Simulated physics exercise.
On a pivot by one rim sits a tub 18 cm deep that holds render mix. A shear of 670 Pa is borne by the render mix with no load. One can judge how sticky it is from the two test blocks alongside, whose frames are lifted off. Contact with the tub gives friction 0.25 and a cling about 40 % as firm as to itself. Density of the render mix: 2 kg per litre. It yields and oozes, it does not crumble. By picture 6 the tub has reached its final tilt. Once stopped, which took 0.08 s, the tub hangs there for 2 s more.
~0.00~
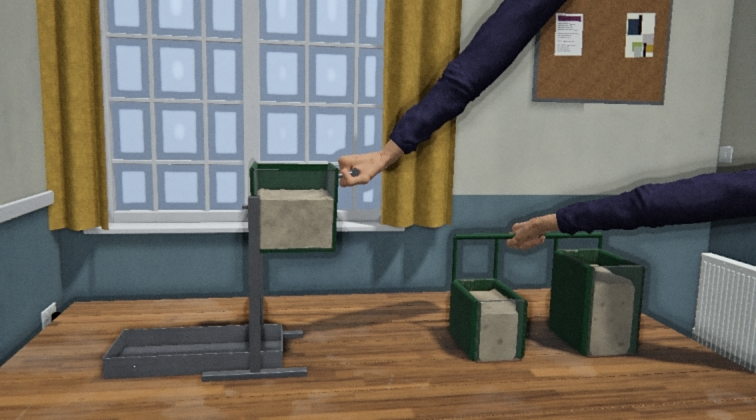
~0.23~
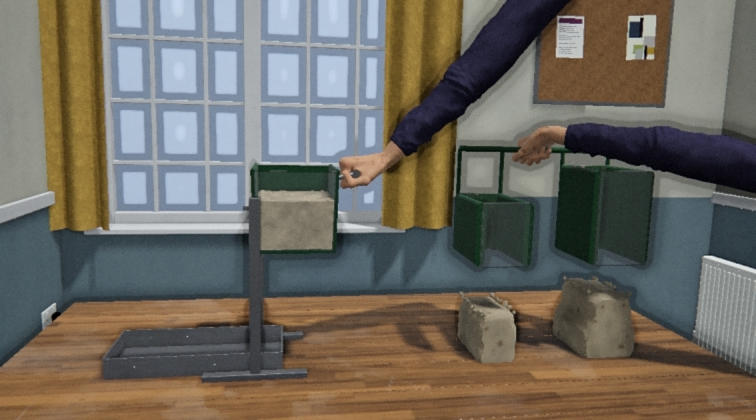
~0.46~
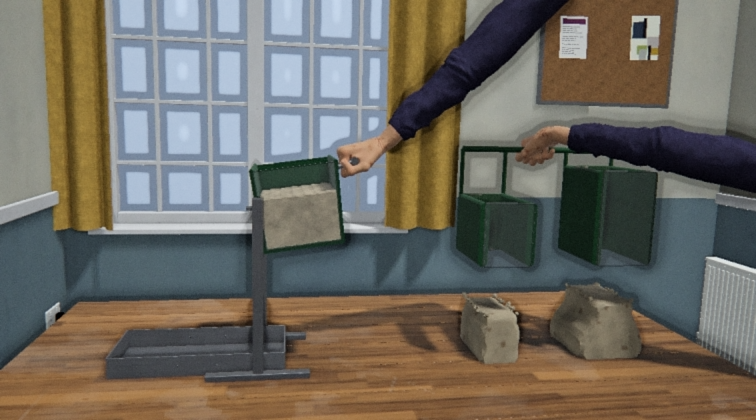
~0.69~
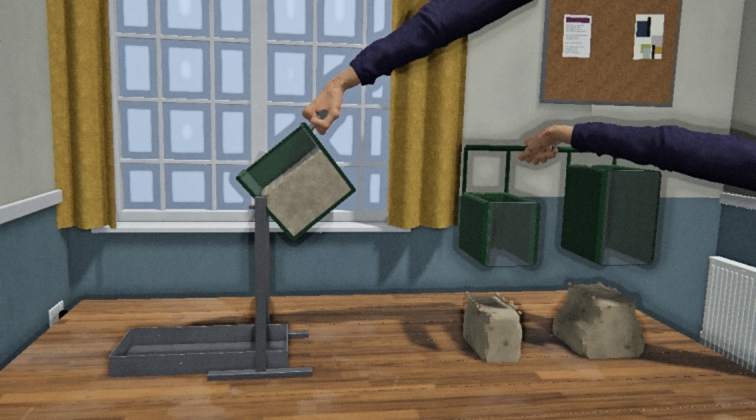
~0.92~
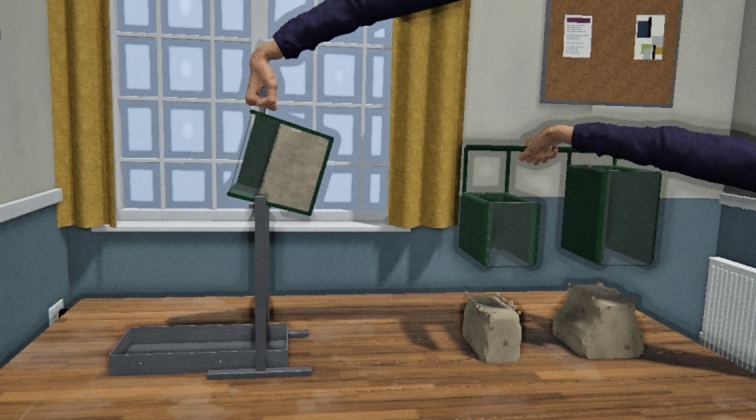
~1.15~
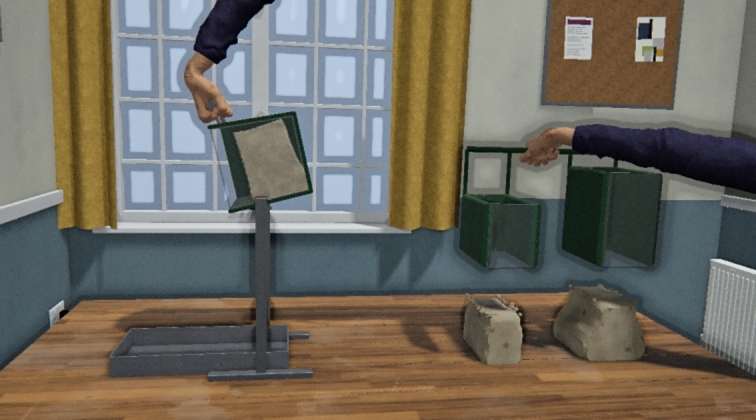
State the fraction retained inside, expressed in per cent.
Retained fraction: About 44 per cent.
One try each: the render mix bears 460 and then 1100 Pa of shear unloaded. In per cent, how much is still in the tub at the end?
Try one gives 40 per cent, try two gives 50 per cent.
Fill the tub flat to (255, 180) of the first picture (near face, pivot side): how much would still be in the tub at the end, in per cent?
Roughly 35 per cent would still be in the tub at the end.
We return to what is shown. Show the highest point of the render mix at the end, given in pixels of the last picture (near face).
Peak location: Approx. (273, 168).
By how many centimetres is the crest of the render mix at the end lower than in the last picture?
11 cm.
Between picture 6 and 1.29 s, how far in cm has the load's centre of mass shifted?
The distance comes to some 5 cm.
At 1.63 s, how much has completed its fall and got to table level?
Some 8 % has got all the way down.
After 1.29 s, the tub is at 103 degrees and holds 97 %.
After 1.46 s, the tub is at 103 degrees and holds 52 %.
After 1.63 s, the tub is at 103 degrees and holds 44 %.
After 1.80 s, the tub is at 103 degrees and holds 44 %.
After 3.15 s, at the end, the tub is at 103 degrees and holds 44 %.
